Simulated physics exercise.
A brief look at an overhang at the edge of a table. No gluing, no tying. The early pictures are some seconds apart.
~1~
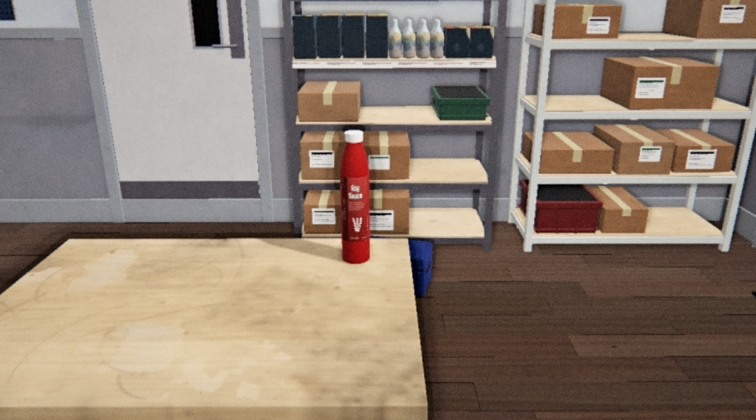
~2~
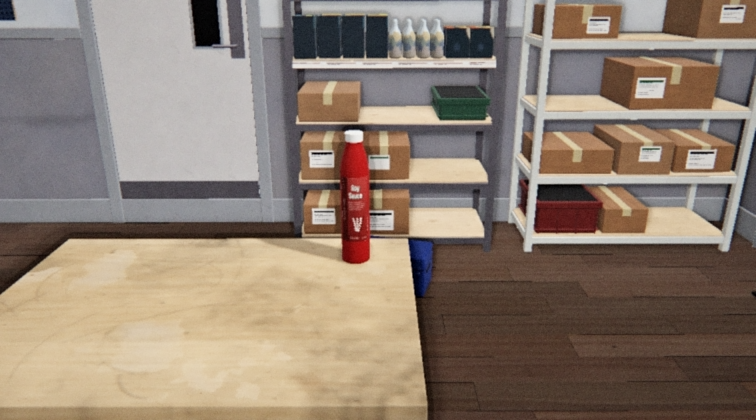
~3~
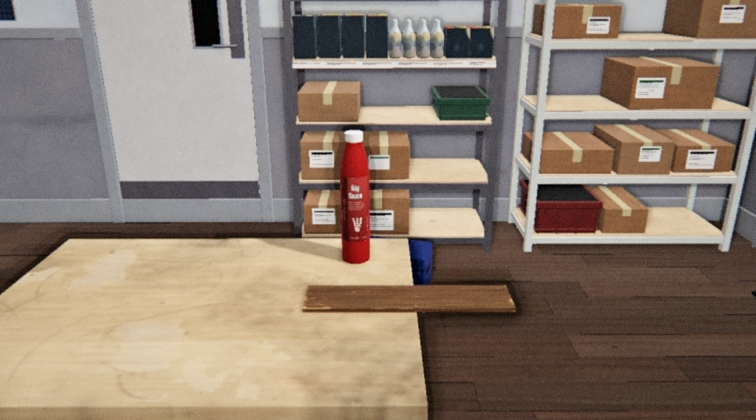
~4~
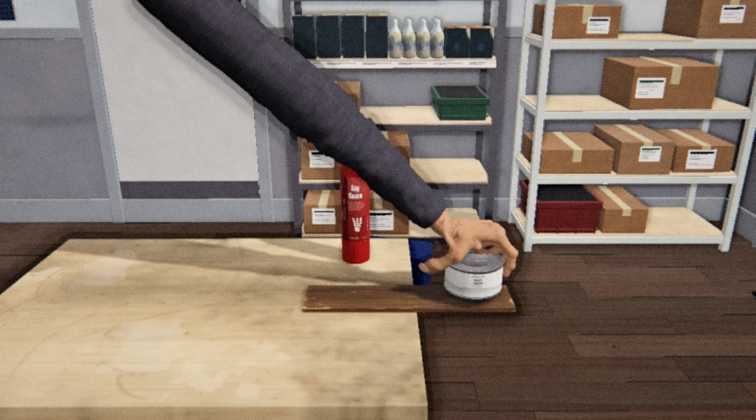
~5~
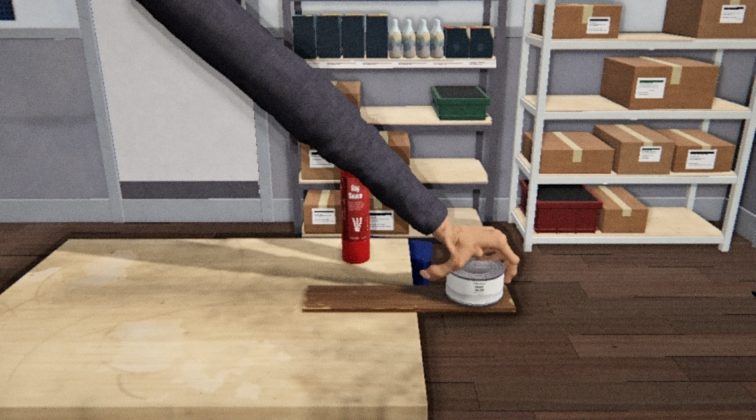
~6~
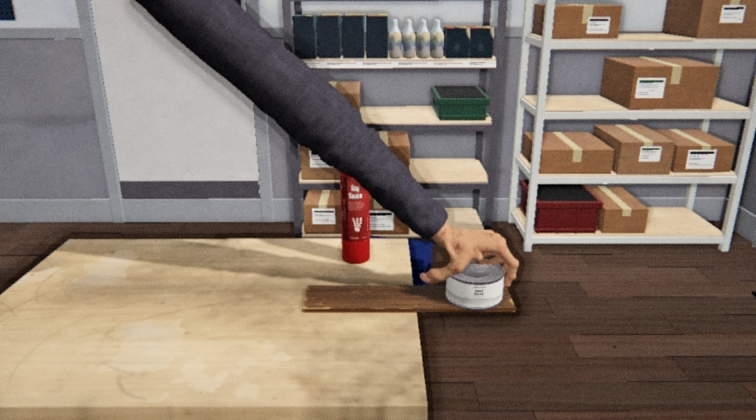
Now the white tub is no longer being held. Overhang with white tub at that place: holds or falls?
It drops down.
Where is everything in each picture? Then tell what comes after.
In the first picture, the last thing is not in view yet.
In the second picture, the last thing is not in view yet.
In the third picture, the last thing is not in view yet; brown plank (408, 298).
In the fourth picture, coming down; white tub (474, 273); brown plank (408, 298).
In the fifth picture, coming down; white tub (475, 280); brown plank (408, 298).
In the sixth picture, set down, still held; white tub (475, 283); brown plank (408, 298).
Then, 0.40 s on from there, brown plank and white tub now down on the floor or falling.
Then, 0.60 s on from there, things are still on the move.
Then, 0.70 s on from there, as before.
In the end, down on the floor or falling, brown plank and white tub; red bottle unmoved. The plank comes down.
